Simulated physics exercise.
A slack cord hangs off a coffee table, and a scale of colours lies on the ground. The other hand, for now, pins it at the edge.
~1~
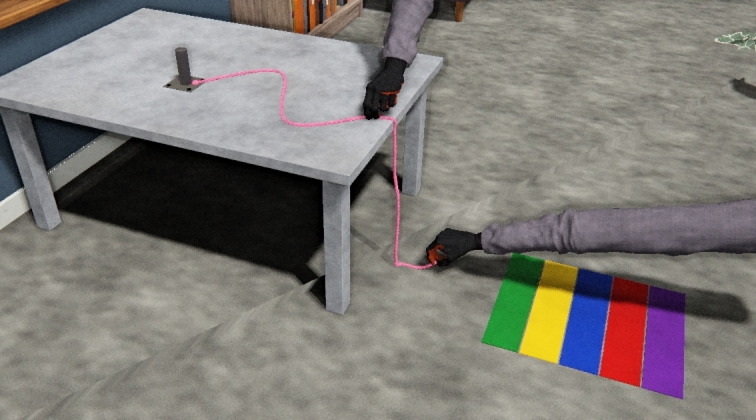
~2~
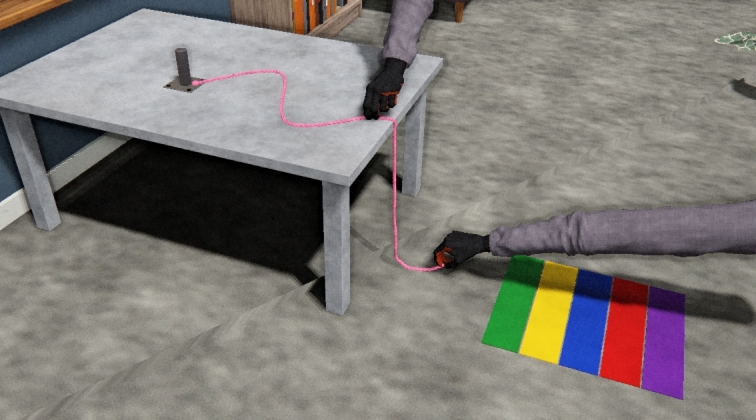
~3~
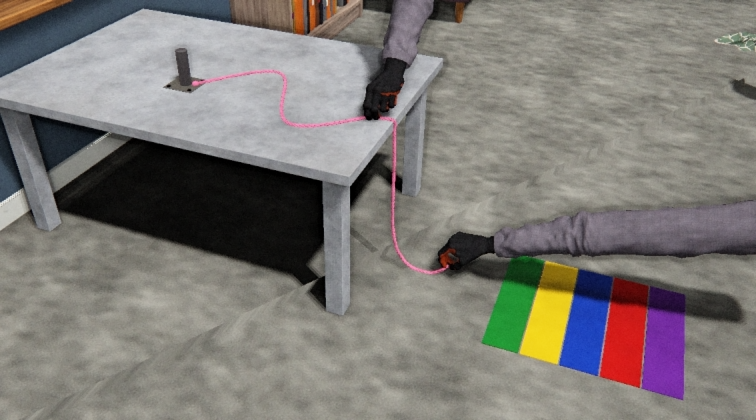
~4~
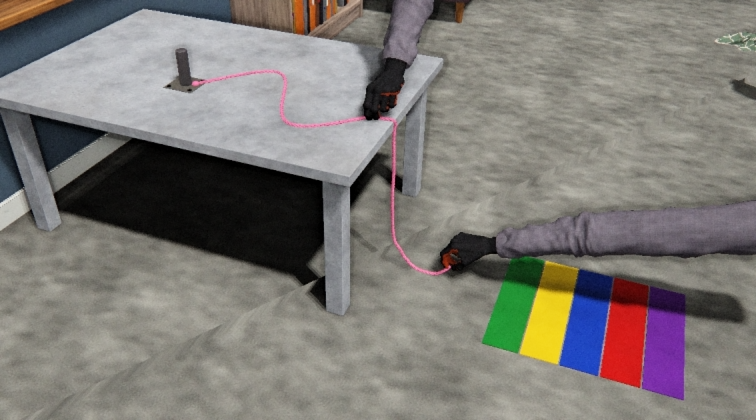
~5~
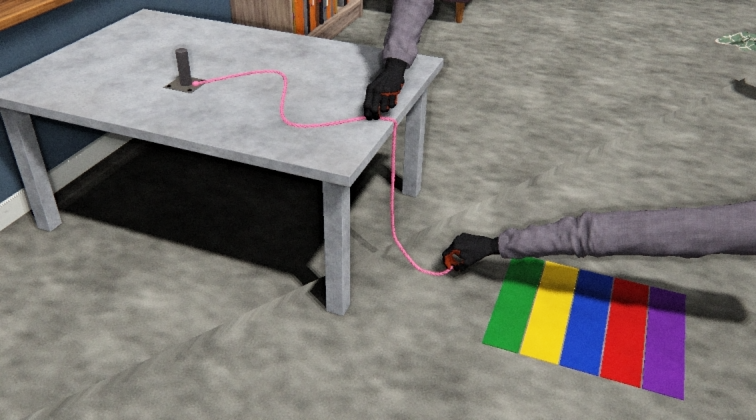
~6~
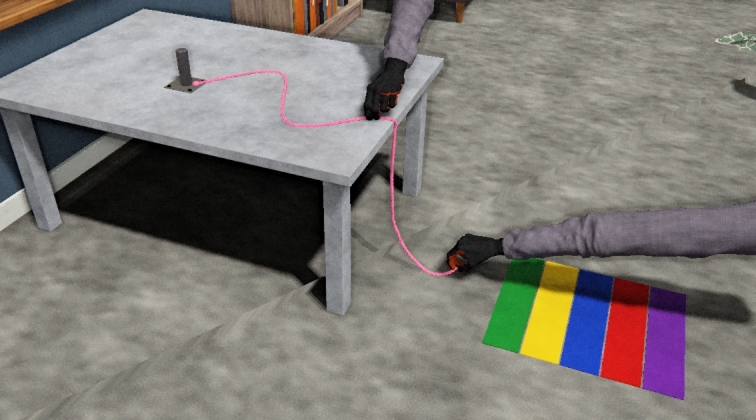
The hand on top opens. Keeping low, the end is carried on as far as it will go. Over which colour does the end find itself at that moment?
I would say over purple.
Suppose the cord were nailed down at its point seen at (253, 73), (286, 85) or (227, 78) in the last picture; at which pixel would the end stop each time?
Try one gives (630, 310), try two (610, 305), and try three (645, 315).
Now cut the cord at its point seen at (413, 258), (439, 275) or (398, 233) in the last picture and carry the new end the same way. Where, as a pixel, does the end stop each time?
I'd expect it near (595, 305) on the first try, near (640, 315) on the second and near (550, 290) on the third.
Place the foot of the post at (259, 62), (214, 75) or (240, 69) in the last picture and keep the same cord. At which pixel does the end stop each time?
One per try, in order: (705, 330), (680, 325), (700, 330).
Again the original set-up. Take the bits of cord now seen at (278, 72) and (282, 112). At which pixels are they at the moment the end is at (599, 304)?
The first goes to (276, 98), the other to (369, 113).
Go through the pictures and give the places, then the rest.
In the first picture, end (436, 262); green (506, 329); yellow (543, 339); blue (582, 350); red (622, 361); purple (664, 372).
In the second picture, end (443, 265); cord through (230, 76) (285, 83) (285, 121) (366, 117) (394, 177) (395, 245).
In the third picture, end (448, 266).
In the fourth picture, end (450, 267); cord through (231, 77) (286, 84) (285, 121) (366, 118) (394, 177) (396, 244).
In the fifth picture, end (452, 267).
In the sixth picture, end (456, 268); cord through (231, 77) (286, 84) (286, 121) (366, 117) (391, 177) (402, 243).
A little later, end near (599, 304); over blue.
Next, end near (641, 315); over red.
When it is tight, end near (665, 321); over purple. It gets as far as the purple strip.
